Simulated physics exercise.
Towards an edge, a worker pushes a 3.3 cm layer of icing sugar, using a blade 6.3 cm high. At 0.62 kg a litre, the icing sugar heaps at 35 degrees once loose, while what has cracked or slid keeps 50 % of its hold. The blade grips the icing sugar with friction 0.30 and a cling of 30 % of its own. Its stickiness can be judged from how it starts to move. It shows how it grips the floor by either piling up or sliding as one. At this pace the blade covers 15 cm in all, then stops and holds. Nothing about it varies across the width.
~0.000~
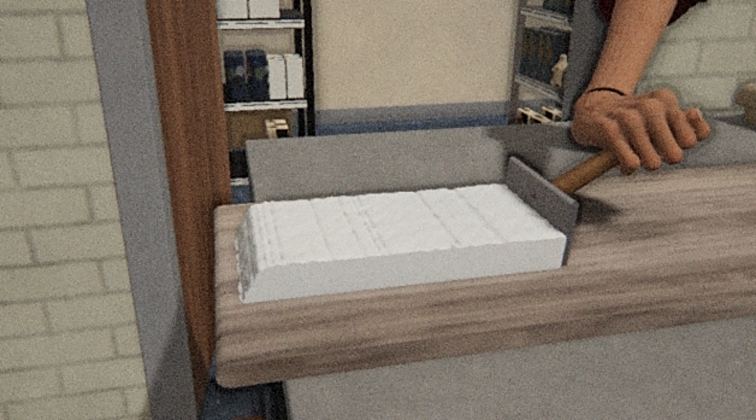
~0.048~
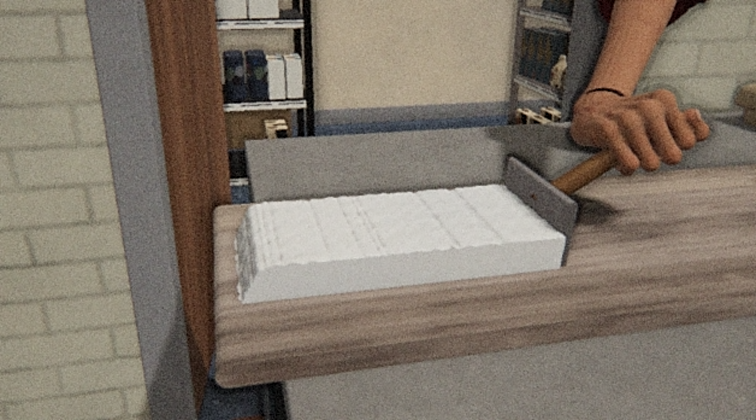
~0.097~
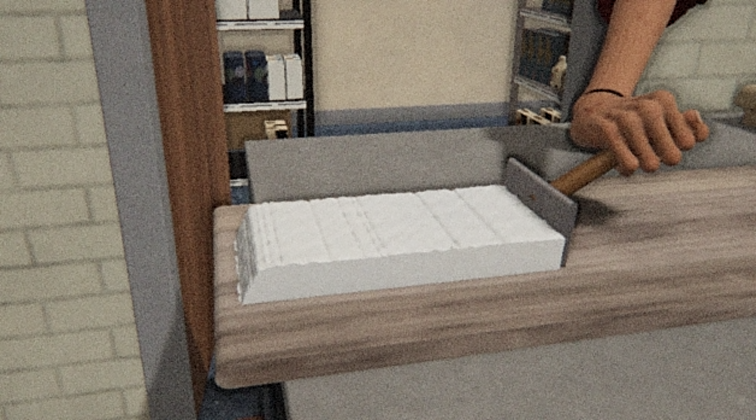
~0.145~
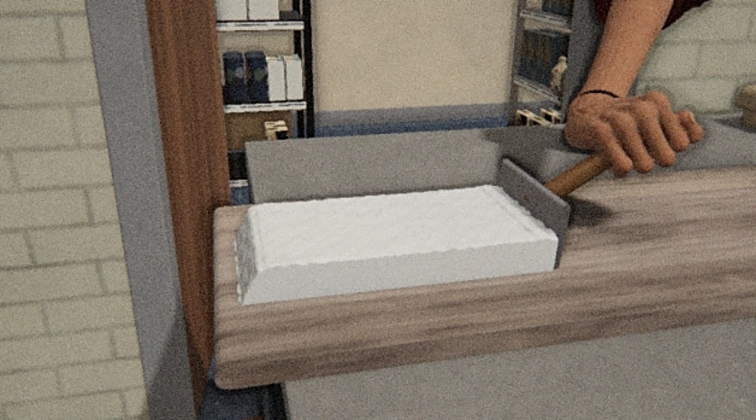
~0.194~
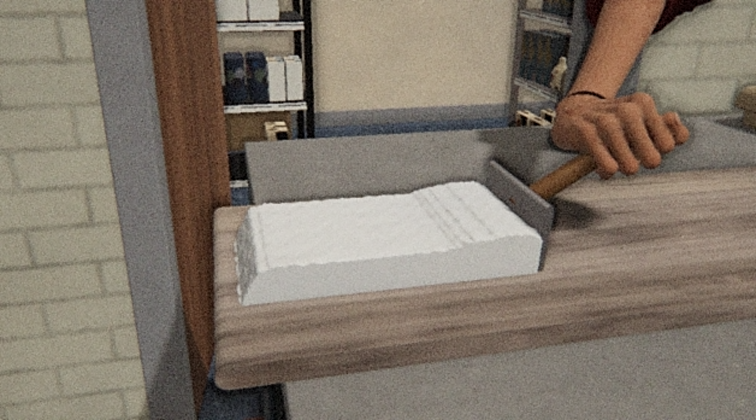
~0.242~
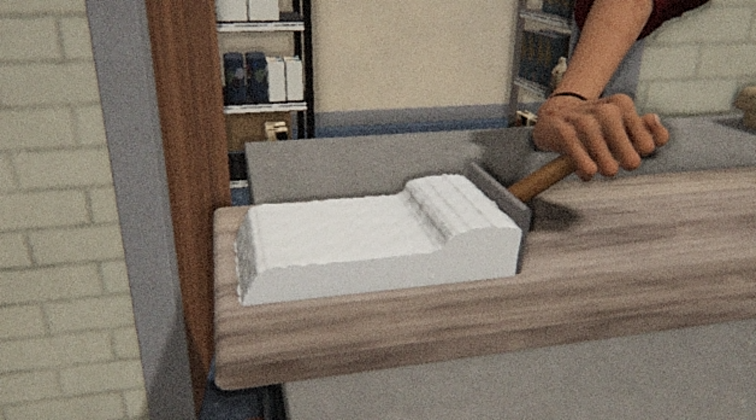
On a wooden counter beside a pale brick wall, a hand grips the handle of a flat grey blade resting against a slab of white powder, and at first nothing moves. Then the hand pushes the blade slowly left, and the powder nearest it wrinkles and rises into a rounded hump.
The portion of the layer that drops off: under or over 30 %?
Recorded value: Not reaching 30 %.
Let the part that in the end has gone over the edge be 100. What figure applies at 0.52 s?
Close to 20 in a hundred.
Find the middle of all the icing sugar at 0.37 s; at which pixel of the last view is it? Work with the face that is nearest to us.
I'd place it around (361, 268).
After 0.37 s, 0 % has gone over the edge.
After 0.52 s, 3 % has gone over the edge.
After 0.66 s, 14 % has gone over the edge.
After 0.81 s, 14 % has gone over the edge.
After 0.87 s, 14 % has gone over the edge.
